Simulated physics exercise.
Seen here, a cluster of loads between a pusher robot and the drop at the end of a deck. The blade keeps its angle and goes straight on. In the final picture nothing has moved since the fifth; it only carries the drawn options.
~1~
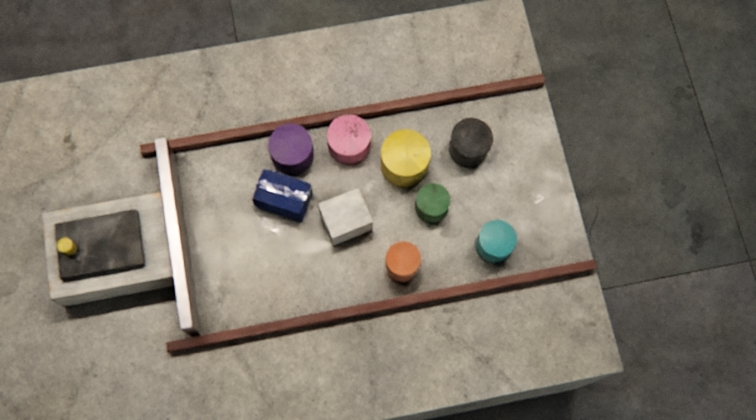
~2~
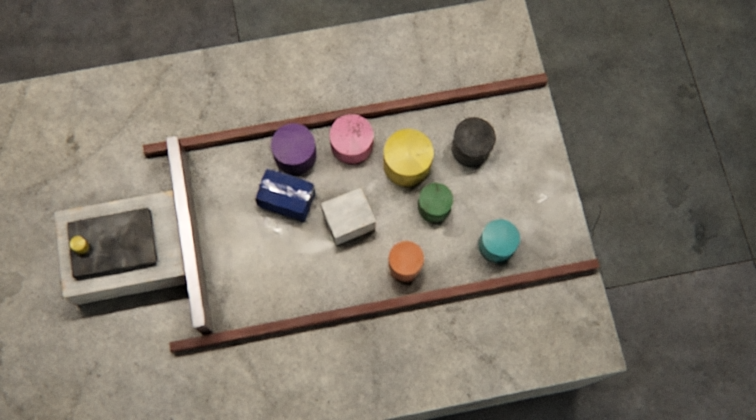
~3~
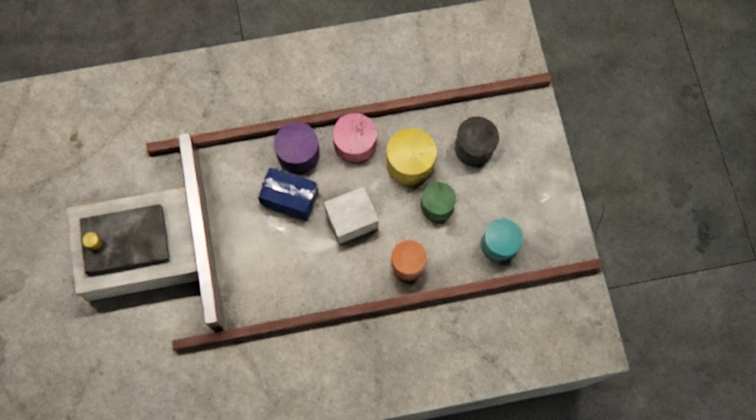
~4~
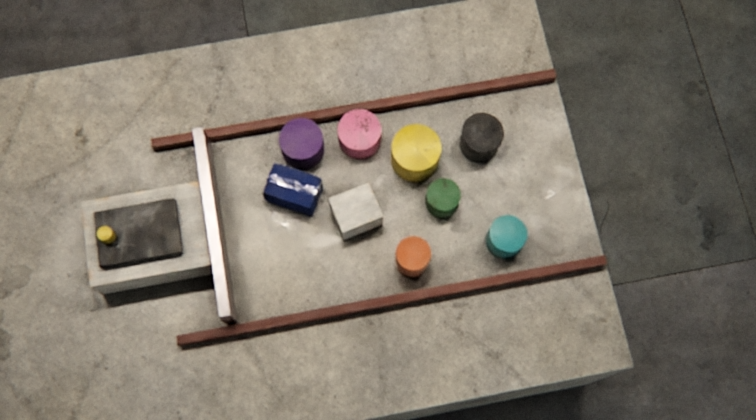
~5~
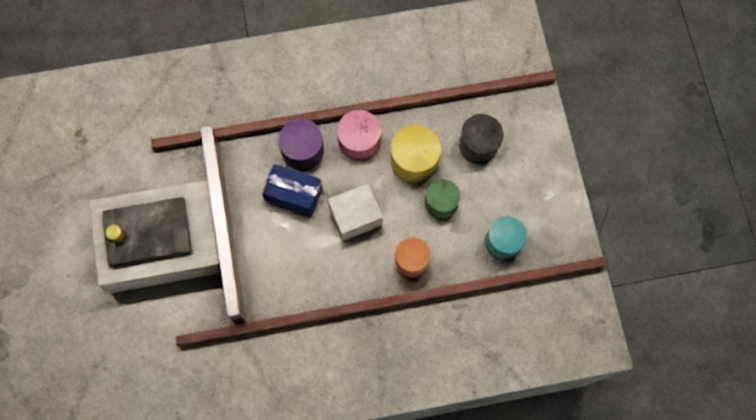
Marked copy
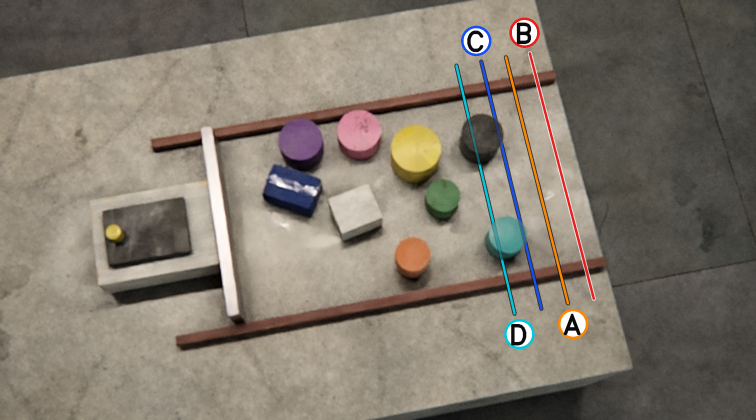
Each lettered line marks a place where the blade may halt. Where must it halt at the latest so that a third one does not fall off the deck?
Line C.
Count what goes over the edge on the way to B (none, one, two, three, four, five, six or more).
By then, six or more.
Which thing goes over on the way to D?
The black pail.
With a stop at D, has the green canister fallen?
No.
On the marked copy, A at (536, 175); B at (561, 171); C at (510, 180); D at (484, 185).
With C. Early on, robot (261, 211); purple canister (341, 134); pink canister (384, 129).
Further on, robot (367, 192); black pail (525, 118); yellow canister (503, 153).
At the end, robot (449, 177); black pail over the edge; yellow canister over the edge; two fallen.
As for the rest, A drops five; B drops eight; D is within the limit but short.
